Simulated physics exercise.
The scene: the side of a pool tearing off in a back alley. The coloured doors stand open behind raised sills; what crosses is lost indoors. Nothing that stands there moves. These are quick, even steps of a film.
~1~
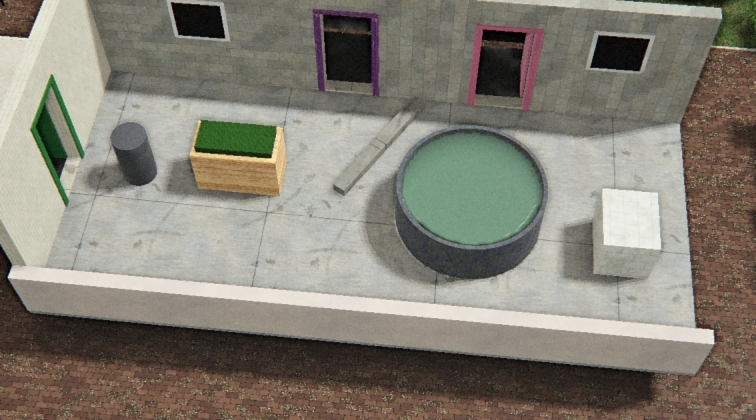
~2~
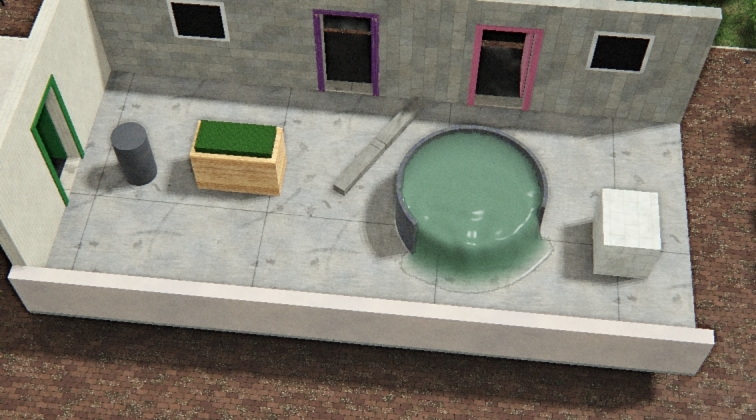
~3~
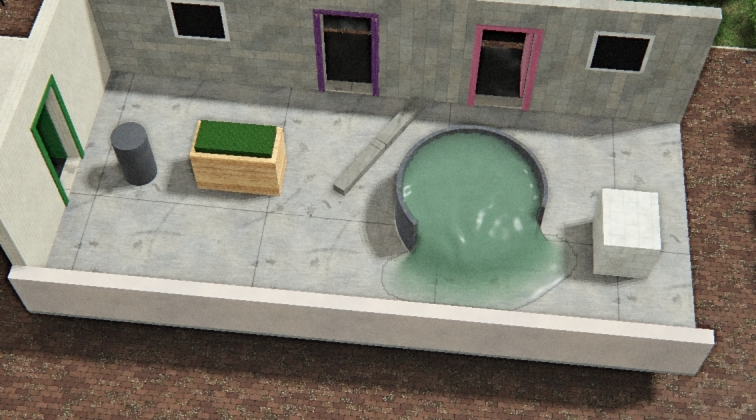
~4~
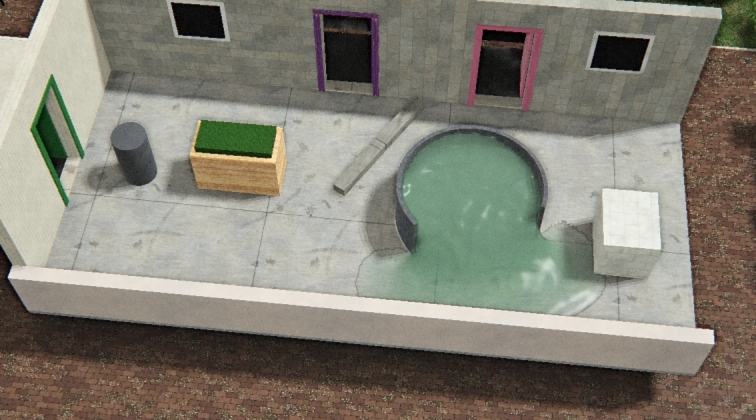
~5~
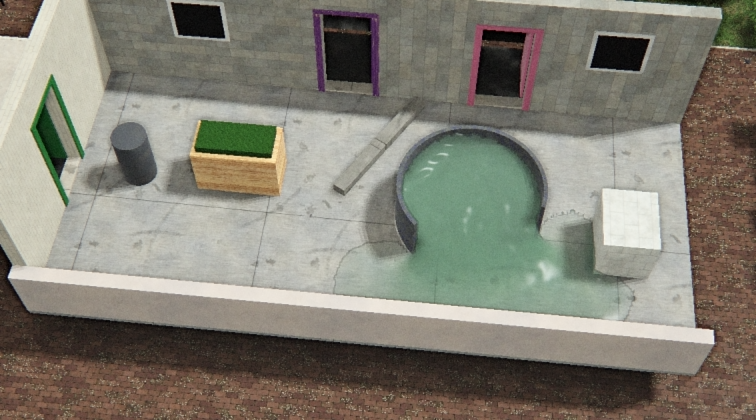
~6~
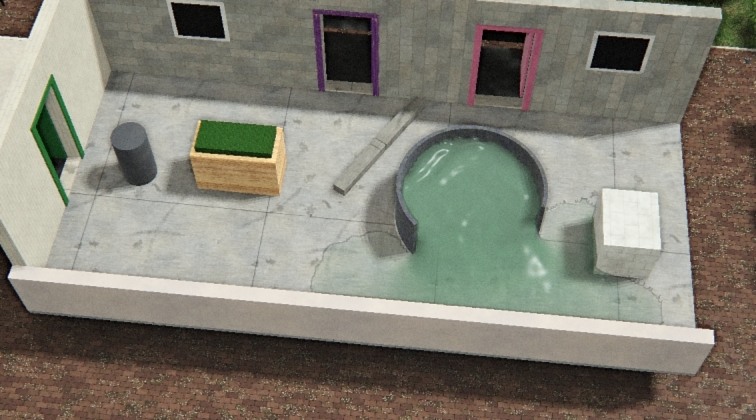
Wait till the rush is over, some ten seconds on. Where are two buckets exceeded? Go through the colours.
In the end: The pink door stays under that; the purple door stays under that; the green door takes more than that.
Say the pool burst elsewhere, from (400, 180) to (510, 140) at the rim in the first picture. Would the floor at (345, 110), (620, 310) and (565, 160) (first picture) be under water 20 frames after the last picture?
One after the other: Wet, dry, under water.
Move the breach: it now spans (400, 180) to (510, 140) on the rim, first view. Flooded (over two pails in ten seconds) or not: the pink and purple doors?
Then: The pink door lets more in; the purple door floods.
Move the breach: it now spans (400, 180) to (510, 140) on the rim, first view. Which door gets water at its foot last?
Last comes the one in green.
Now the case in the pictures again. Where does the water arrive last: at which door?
Last comes the one in pink.
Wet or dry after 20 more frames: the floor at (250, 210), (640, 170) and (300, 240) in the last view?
In turn: Under water, free of water, under water.
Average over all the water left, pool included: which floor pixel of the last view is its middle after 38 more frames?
At about (359, 225).
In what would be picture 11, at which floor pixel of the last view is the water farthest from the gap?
Near (170, 299).
A moment on, water covers 25 % of the floor; the pink door not reached, the purple door not reached, the green door not reached.
Next, water covers 40 % of the floor; the pink door not reached, the purple door not reached, the green door not reached.
Then, water covers 55 % of the floor; the pink door not reached, the purple door not reached, the green door under two buckets in.
Later, water covers 75 % of the floor; the pink door wet at the sill, nothing in, the purple door under two buckets in, the green door over two buckets in.
In the end, water covers 90 % of the floor; the pink door under two buckets in, the purple door under two buckets in, the green door over two buckets in.
